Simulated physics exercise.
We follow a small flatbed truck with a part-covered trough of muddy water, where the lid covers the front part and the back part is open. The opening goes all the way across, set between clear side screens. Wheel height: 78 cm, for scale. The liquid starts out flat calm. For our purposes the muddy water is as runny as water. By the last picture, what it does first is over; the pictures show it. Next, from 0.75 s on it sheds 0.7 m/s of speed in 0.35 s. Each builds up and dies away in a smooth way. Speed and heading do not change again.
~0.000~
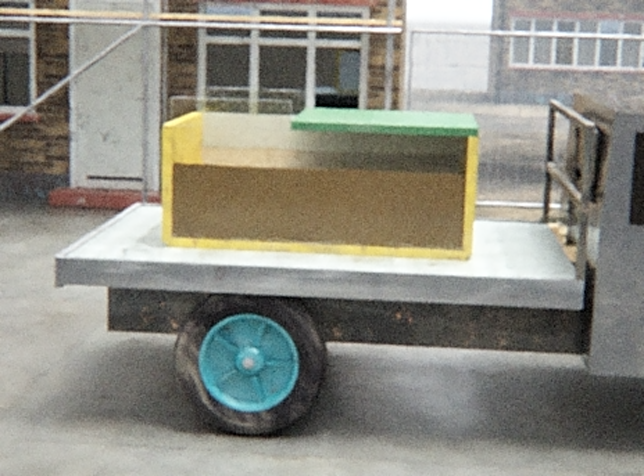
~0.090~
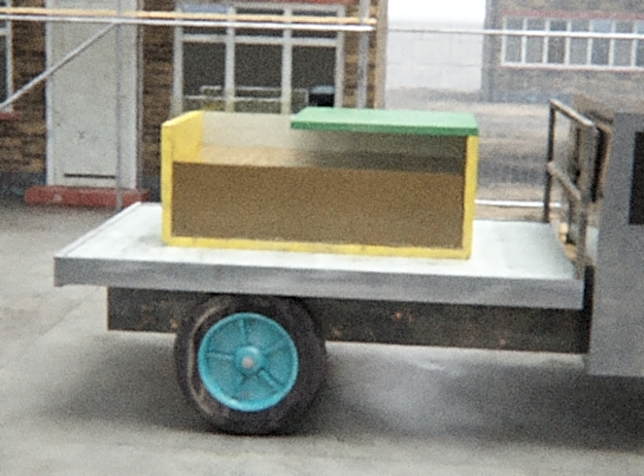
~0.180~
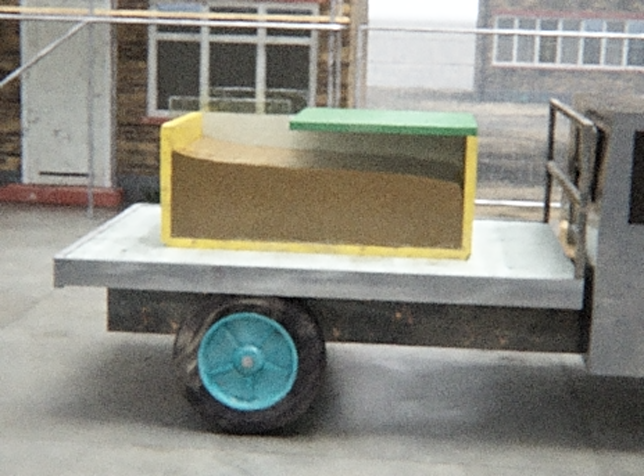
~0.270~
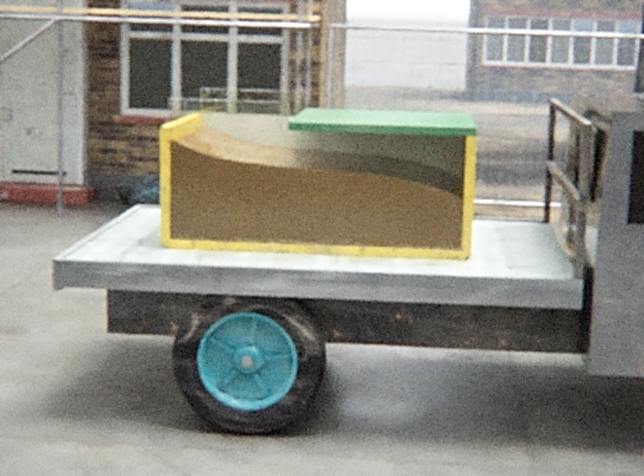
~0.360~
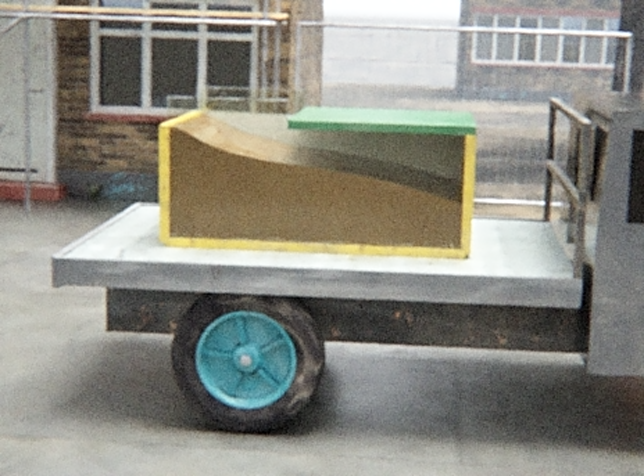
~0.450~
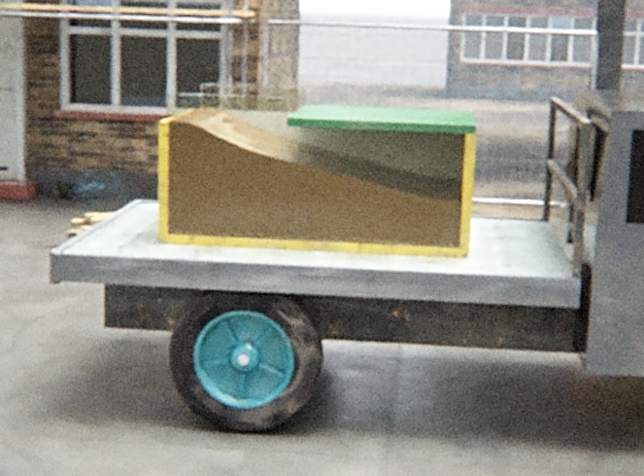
At the start, brown liquid lies level in a clear-sided, yellow-edged trough with a green lid over its right part, on a flatbed truck rolling right past brick buildings. The liquid then climbs at the open left end and sinks at the right, its surface sloping steeply up to the left rim.
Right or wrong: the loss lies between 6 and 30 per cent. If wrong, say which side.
Wrong, it is lower.
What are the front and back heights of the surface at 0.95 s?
Heights: Front 36 cm, then back 40 cm.
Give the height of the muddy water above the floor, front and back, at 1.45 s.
I'd put it at about 54 cm in front and about 34 cm behind.
After 0.95 s the surface stands 40 cm at the back and 36 cm at the front; all of it is still inside.
After 1.45 s the surface stands 34 cm at the back and 54 cm at the front; all of it is still inside.
After 1.90 s the surface stands 48 cm at the back and 39 cm at the front; all of it is still inside.
After 3.98 s 1 per cent has gone, over the back, 3 of 558 litres.
